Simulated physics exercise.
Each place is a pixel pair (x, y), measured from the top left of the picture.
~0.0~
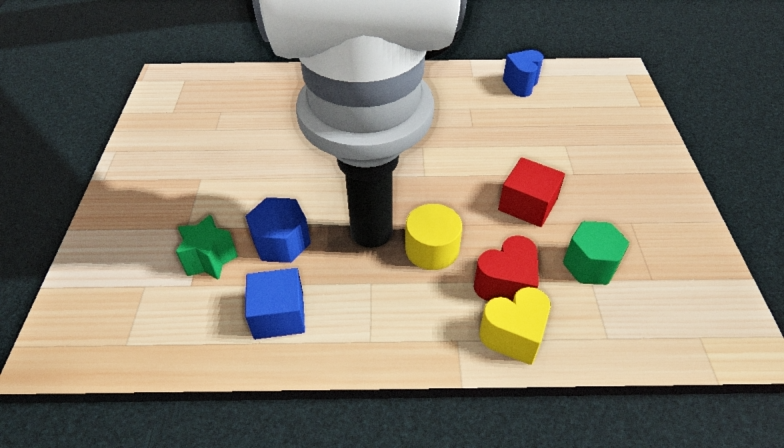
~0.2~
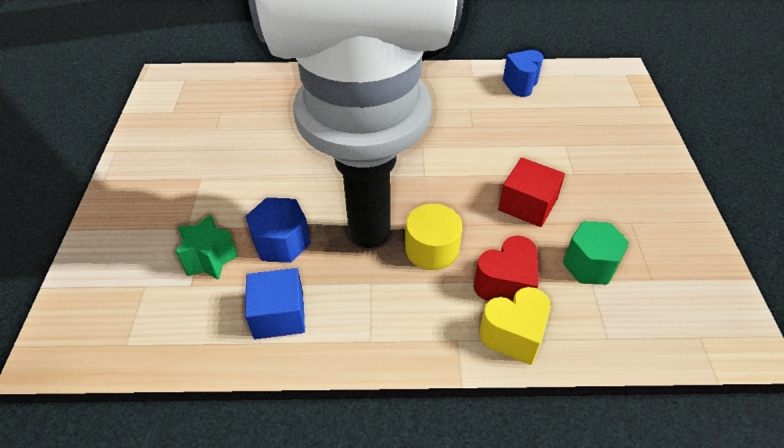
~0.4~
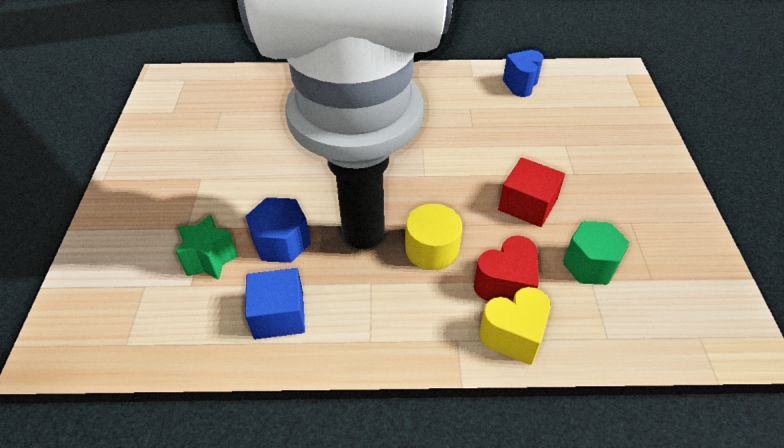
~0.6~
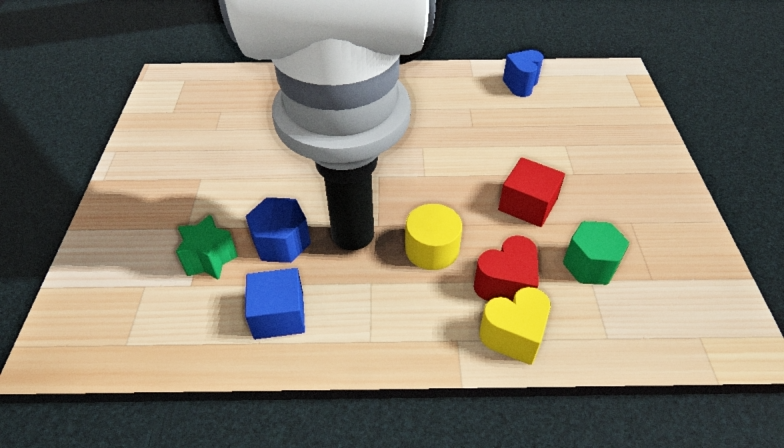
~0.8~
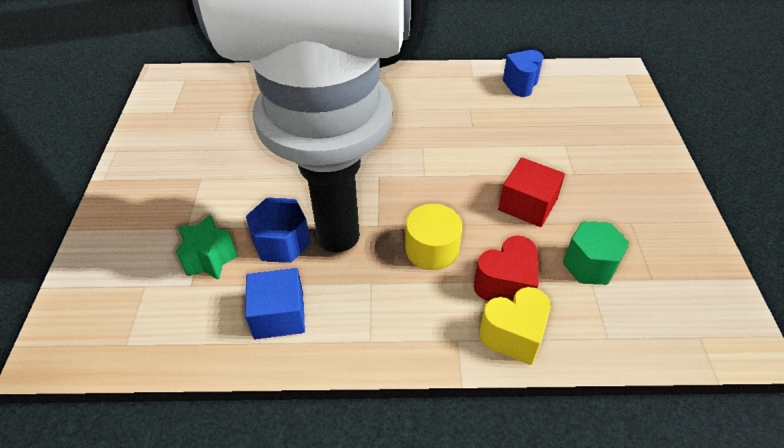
At the start, a robot arm's black bar stands on a wooden board between a blue hexagon and a yellow cylinder, with red, green, yellow and blue blocks around it. The bar barely moves at first, then slides a short way left, closer to the blue hexagon, while the blocks stay still.
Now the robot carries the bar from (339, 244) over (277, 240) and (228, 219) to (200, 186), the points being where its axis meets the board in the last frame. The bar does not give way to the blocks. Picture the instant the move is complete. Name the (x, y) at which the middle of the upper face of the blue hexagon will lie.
Around (166, 209).
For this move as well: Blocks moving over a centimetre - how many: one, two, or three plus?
Displaced: Two.
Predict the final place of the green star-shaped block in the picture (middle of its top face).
Final place: (146, 252).
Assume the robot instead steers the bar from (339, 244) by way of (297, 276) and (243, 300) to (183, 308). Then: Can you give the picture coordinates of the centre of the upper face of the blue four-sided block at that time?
Roughly at (256, 313).
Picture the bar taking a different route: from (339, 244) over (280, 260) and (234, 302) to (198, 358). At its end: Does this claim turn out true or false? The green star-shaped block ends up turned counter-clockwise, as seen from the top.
True.
The first path, step by step. One third of the way, bar at (275, 233); green star-shaped block at (169, 241); blue hexagon at (218, 217).
Two thirds of the way, bar at (225, 211); green star-shaped block at (146, 251), turned 25° anticlockwise; blue hexagon at (172, 211), turned 55° anticlockwise.
At the end, bar at (197, 178); green star-shaped block at (146, 252), turned 25° anticlockwise; blue four-sided block still; blue hexagon at (166, 209), turned 70° anticlockwise.
